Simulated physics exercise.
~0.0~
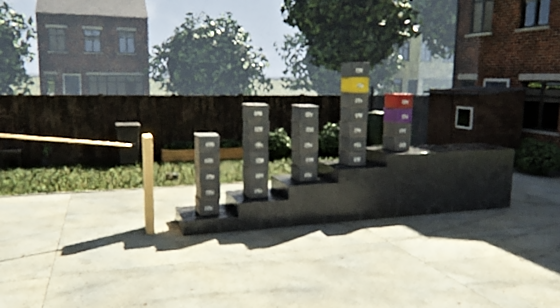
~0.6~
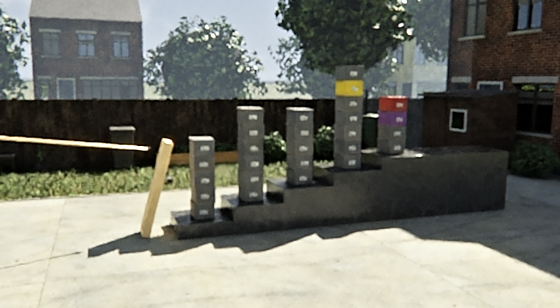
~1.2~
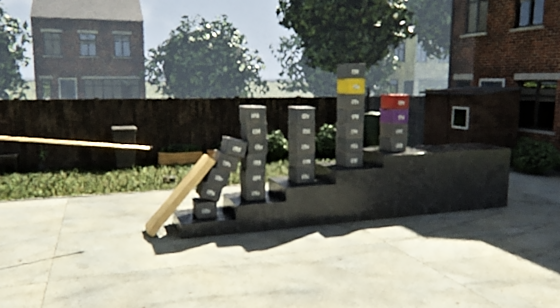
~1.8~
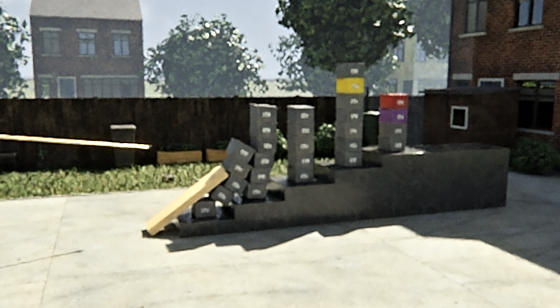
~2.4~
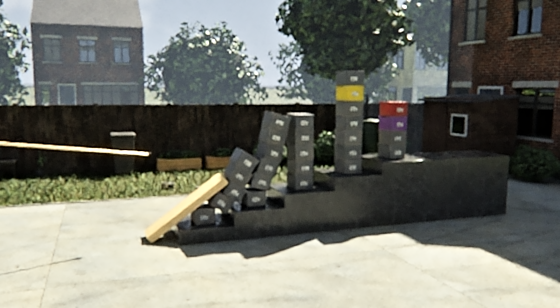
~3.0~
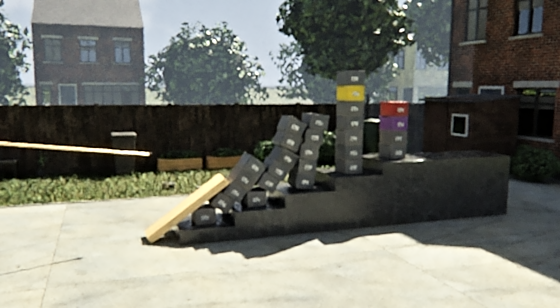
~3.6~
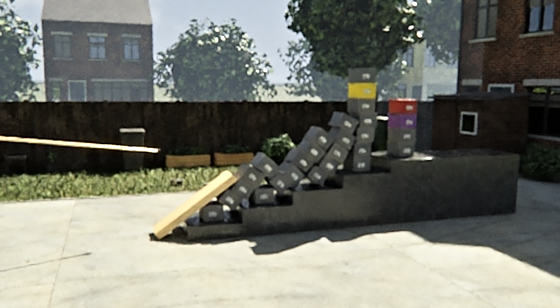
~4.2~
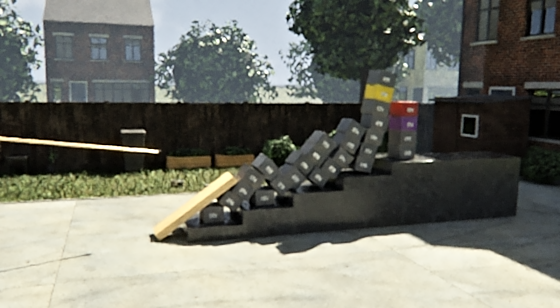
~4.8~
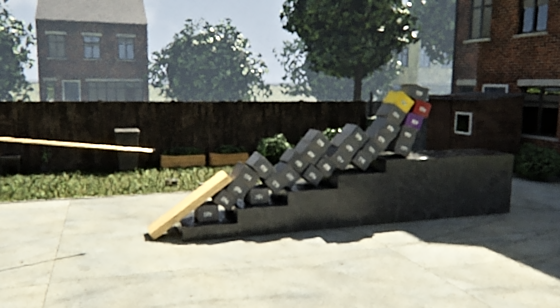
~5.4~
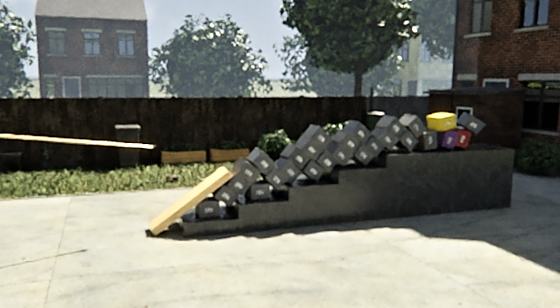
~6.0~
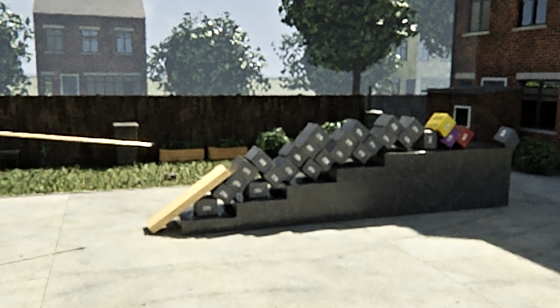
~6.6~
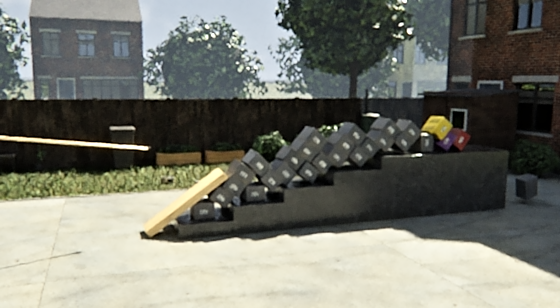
In a sunlit paved yard with a dark fence, trees and brick houses behind, a slightly swaying camera looks across at dark steps rising to the right. Five stacks of grey boxes stand on them, the fourth with a yellow box near its top, the last topped with red and purple. A pale wooden board at the left tips right and pushes over the first stack. Each stack leans into the next, up the steps, until the yellow, red and purple boxes tumble too. One grey box drops off the far end to the ground, leaving the rest in a slanting heap.
